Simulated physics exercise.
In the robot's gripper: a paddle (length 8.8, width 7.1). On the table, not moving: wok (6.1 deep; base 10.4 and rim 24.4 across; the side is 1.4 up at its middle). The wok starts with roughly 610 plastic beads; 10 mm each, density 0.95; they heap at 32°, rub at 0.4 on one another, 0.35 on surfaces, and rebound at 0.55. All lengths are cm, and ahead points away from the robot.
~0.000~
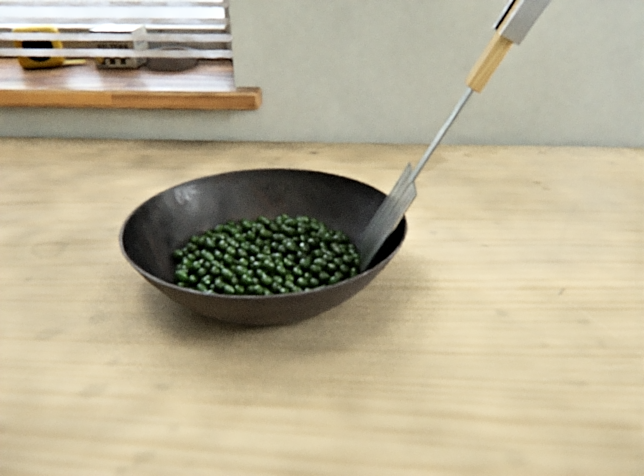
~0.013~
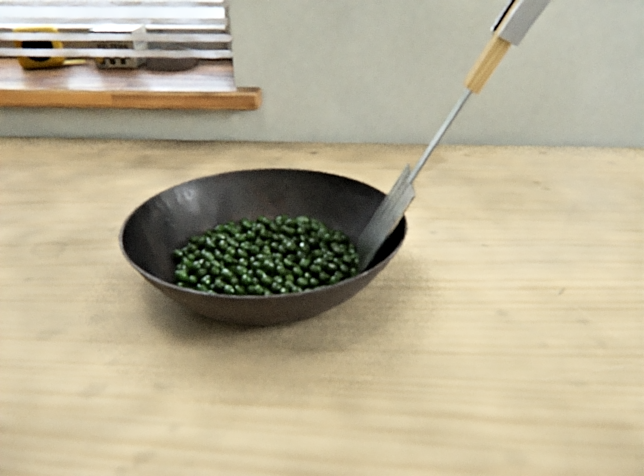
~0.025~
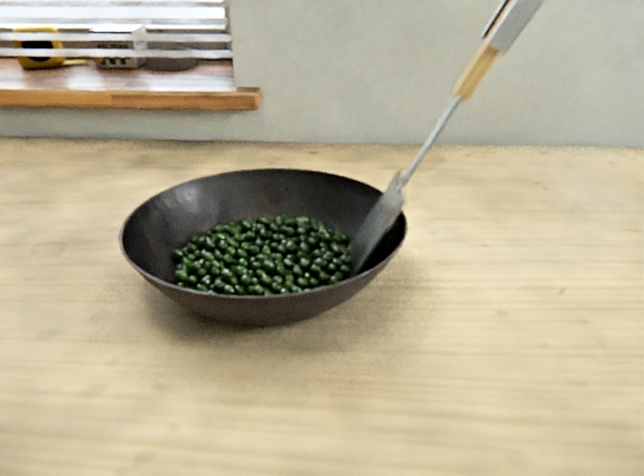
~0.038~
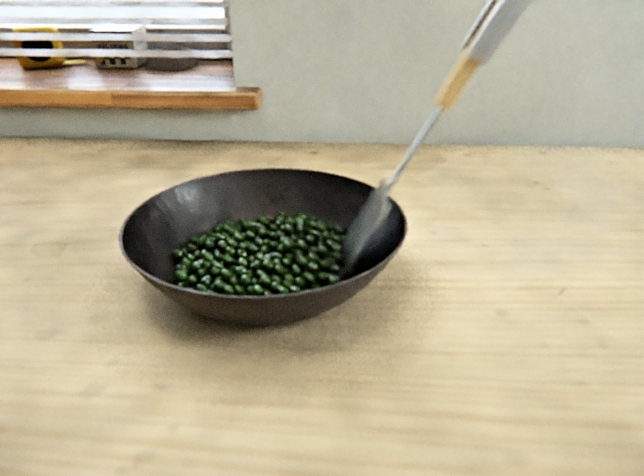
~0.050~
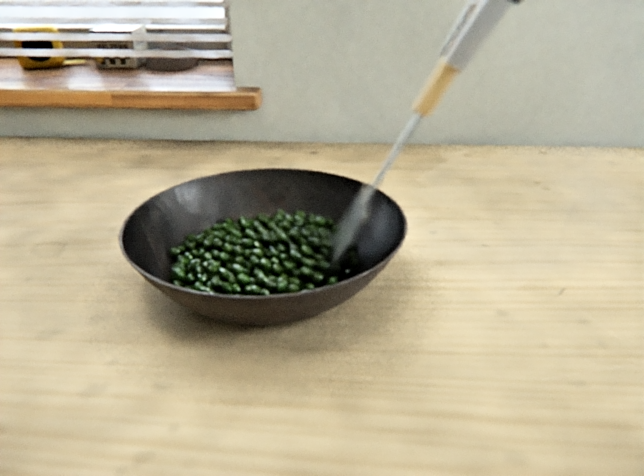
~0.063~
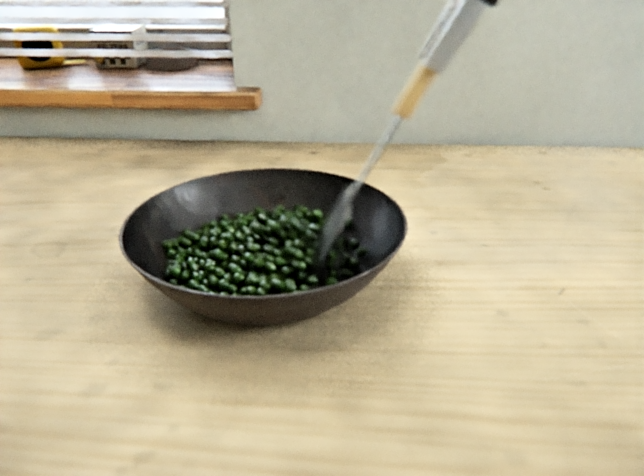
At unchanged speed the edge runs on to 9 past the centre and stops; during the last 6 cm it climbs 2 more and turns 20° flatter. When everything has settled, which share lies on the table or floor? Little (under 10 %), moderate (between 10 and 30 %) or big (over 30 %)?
A big share, over 30 %, ends on the table or floor.
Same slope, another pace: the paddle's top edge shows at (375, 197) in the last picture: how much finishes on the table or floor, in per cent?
About 25 per cent.
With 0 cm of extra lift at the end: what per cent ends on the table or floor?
About 40 per cent.
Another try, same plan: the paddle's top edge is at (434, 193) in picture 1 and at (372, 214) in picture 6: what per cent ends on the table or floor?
About 35 per cent.
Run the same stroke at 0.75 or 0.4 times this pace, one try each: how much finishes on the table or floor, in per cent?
About 35 and 15 per cent.
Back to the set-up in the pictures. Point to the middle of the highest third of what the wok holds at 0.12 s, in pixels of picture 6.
Around (217, 232).
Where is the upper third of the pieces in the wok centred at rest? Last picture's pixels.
Around (213, 259).
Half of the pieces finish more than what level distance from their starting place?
Roughly 5 cm.
By 0.09 s, sloping 62°, highest piece 9 above the table; 609 in the wok.
By 0.12 s, sloping 57°, highest piece 15 above the table; 608 in the wok, 1 on the blade or in flight.
By 0.34 s, sloping 42°, highest piece 29 above the table; 383 in the wok, 41 on the table or floor, 185 on the blade or in flight.
By 1.39 s, sloping 42°, highest piece 4 above the table; 383 in the wok, 226 on the table or floor.
Final count, 383 in the wok, 226 on the table or floor. That is 37 % on the table or floor.
